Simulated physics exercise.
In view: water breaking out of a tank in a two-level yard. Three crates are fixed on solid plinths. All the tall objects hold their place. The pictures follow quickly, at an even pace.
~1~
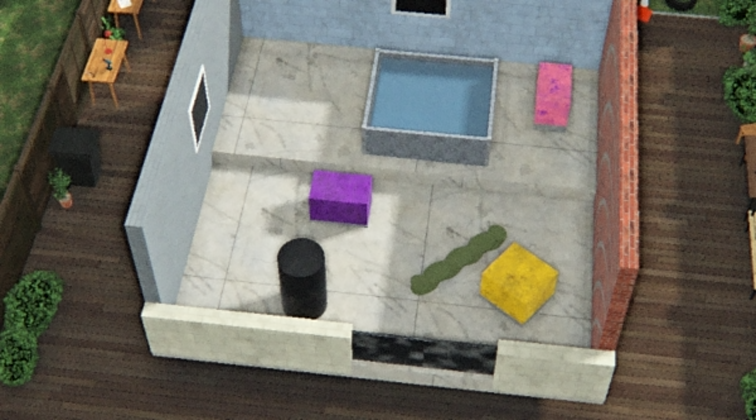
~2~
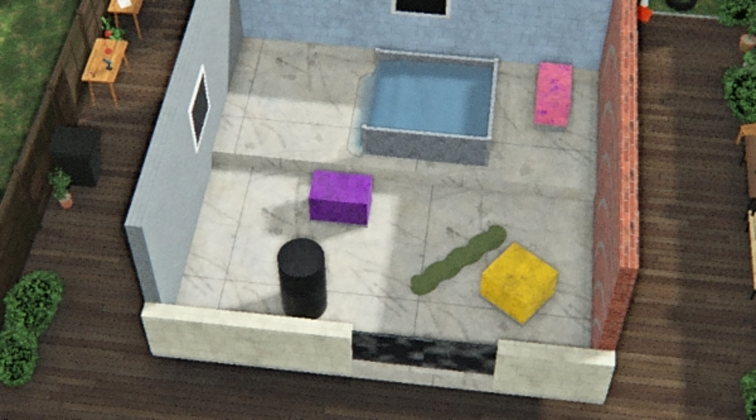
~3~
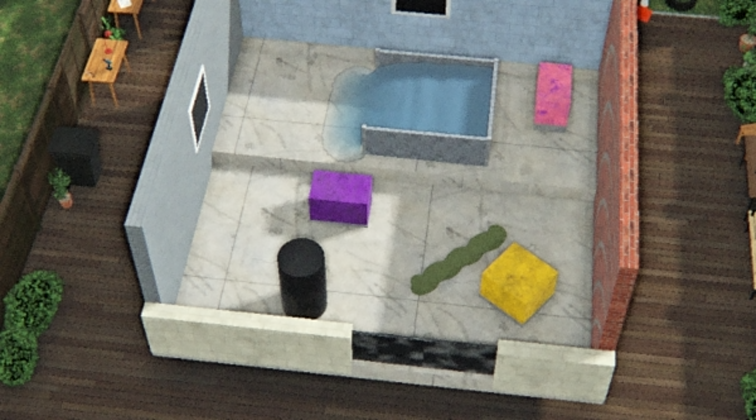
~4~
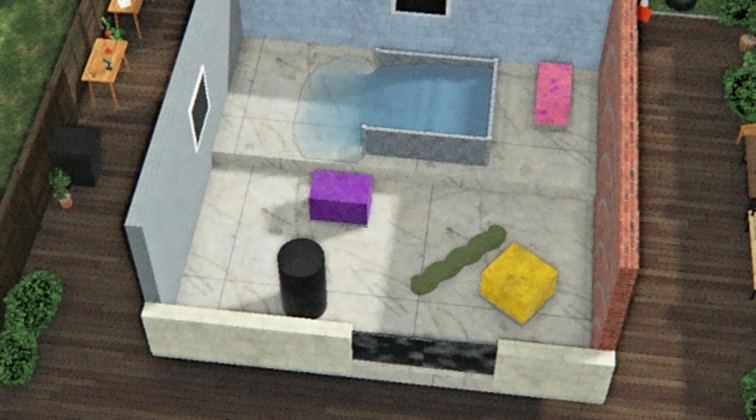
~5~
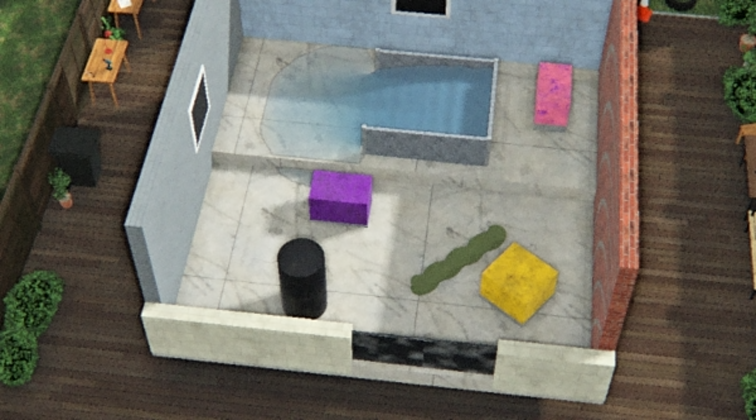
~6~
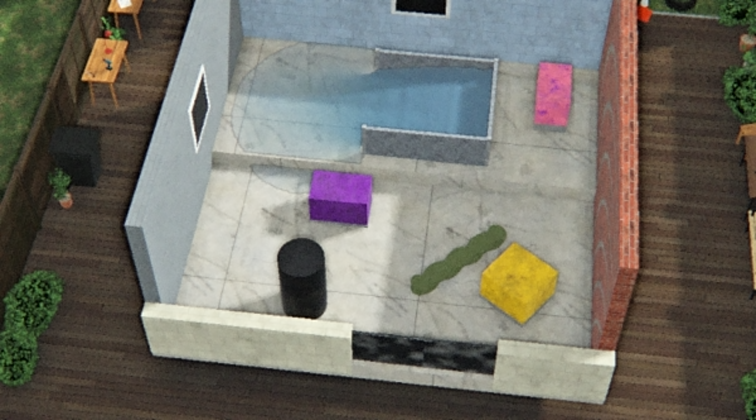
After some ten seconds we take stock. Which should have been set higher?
One by one: The yellow crate gets wet; the purple crate gets wet; the pink crate stays dry.
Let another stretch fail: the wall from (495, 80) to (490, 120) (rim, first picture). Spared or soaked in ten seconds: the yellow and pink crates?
Yellow gets wet, pink is topped.
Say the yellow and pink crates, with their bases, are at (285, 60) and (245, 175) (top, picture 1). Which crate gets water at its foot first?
The yellow-painted one.
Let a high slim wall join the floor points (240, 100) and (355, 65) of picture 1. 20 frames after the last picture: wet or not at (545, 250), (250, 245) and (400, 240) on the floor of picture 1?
As listed: Free of water, awash, dry.
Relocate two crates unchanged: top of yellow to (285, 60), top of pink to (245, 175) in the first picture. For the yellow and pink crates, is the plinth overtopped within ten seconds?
One by one: The yellow crate is soaked, the pink crate gets wet.
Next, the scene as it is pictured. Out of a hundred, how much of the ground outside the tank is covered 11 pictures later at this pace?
Near 30 in a hundred.
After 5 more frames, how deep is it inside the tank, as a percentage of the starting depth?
Some 54 per cent.
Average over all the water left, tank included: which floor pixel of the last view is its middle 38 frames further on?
Roughly at (341, 192).
A moment on, water covers 25 % of the floor; the yellow crate not reached, the purple crate water round its plinth, the pink crate not reached.
Next, water covers 30 % of the floor; the yellow crate not reached, the purple crate water round its plinth, the pink crate not reached.
Then, water covers 45 % of the floor; the yellow crate not reached, the purple crate water round its plinth, the pink crate not reached.
Later, water covers 75 % of the floor; the yellow crate water round its plinth, the purple crate water round its plinth, the pink crate water round its plinth.
In the end, water covers 95 % of the floor; the yellow crate was topped, the purple crate was topped, the pink crate stayed above the water.
